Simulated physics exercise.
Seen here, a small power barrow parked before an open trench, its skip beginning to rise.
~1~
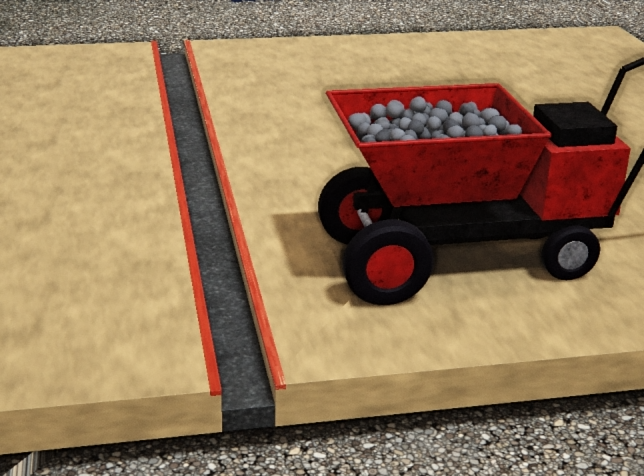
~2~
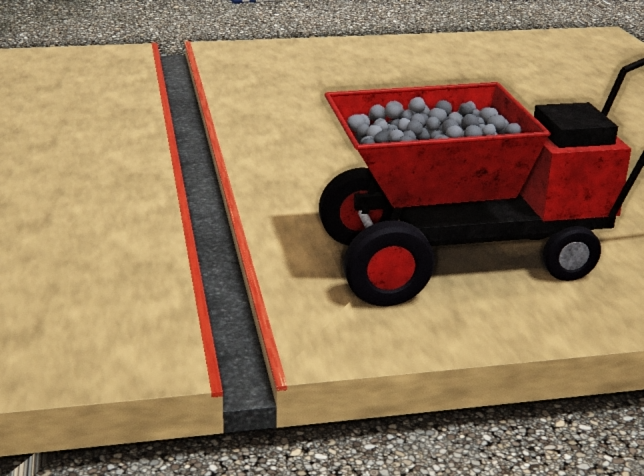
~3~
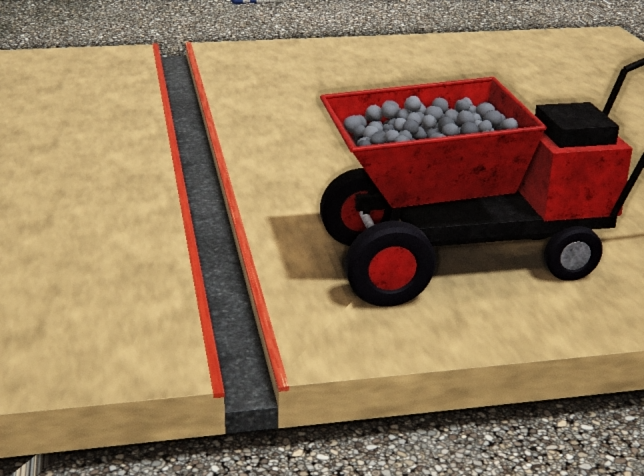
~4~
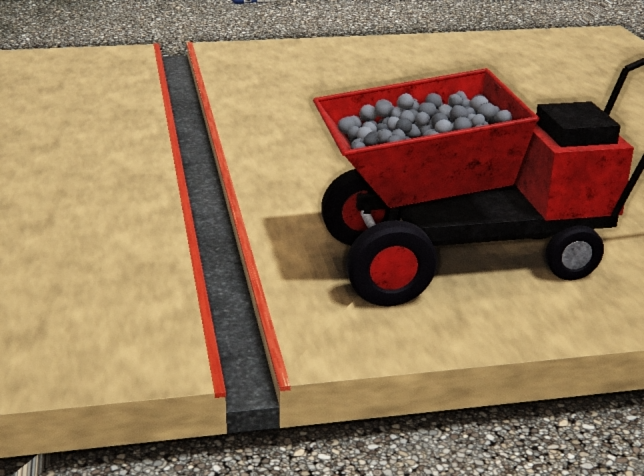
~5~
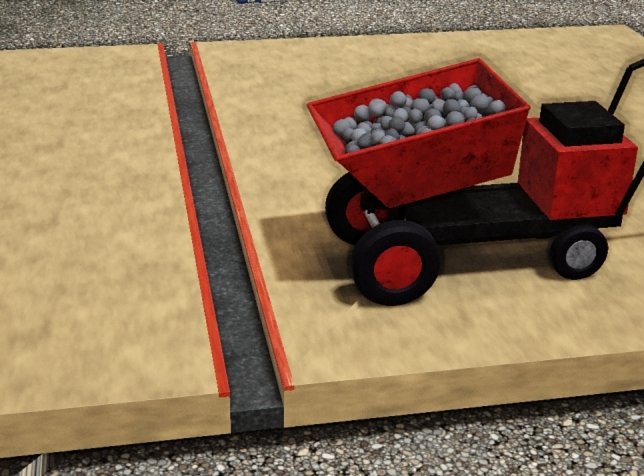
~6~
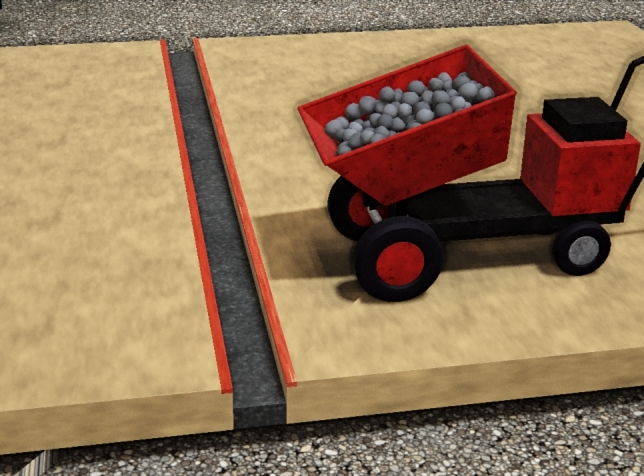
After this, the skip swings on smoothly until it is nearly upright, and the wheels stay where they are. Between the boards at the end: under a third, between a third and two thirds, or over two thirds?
It catches between a third and two thirds.
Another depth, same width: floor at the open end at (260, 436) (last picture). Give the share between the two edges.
It comes to 60 per cent or so.
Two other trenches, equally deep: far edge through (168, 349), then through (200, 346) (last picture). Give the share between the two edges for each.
The first gives 80 %, the second 60 %.
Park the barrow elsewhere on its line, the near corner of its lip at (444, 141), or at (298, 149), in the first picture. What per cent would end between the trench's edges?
Roughly 40 per cent, and 0 per cent.
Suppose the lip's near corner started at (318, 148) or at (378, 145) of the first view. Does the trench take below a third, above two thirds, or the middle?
The first try: Under a third. The second: Between a third and two thirds.
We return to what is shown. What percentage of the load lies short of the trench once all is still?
About 0 per cent.
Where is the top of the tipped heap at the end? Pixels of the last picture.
At about (219, 265).
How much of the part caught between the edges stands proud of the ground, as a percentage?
Some 40 per cent.
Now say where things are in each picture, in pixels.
In the first picture, lip of the skip (359, 146), level; top of the load (451, 128), round cobbles; first edge of the trench (269, 341); far edge (208, 346), the trench under half as wide as the skip, and about half as deep as wide.
In the second picture, lip of the skip (357, 147), level; top of the load (450, 128).
In the third picture, lip of the skip (352, 150), tipped barely; top of the load (446, 125).
In the fourth picture, lip of the skip (344, 154), tipped a little; top of the load (458, 114).
In the fifth picture, lip of the skip (337, 159), tipped a little; top of the load (452, 119).
In the sixth picture, lip of the skip (326, 163), tipped clearly; top of the load (456, 104); first edge of the trench (280, 339); far edge (219, 344).
Just after the last frame, skip tipped steeply; every one in the skip.
A moment on, skip tipped right over; roughly two thirds in the skip; about a tenth in or heaped over the trench; about a tenth beyond it; about a tenth falling.
Further on, skip tipped right over; roughly a quarter in the skip; just a few short of the trench; roughly a third in or heaped over the trench; roughly a third beyond it.
When it is over, skip tipped right over; about a tenth in the skip; just a few short of the trench; roughly half in or heaped over the trench; roughly a third beyond it.
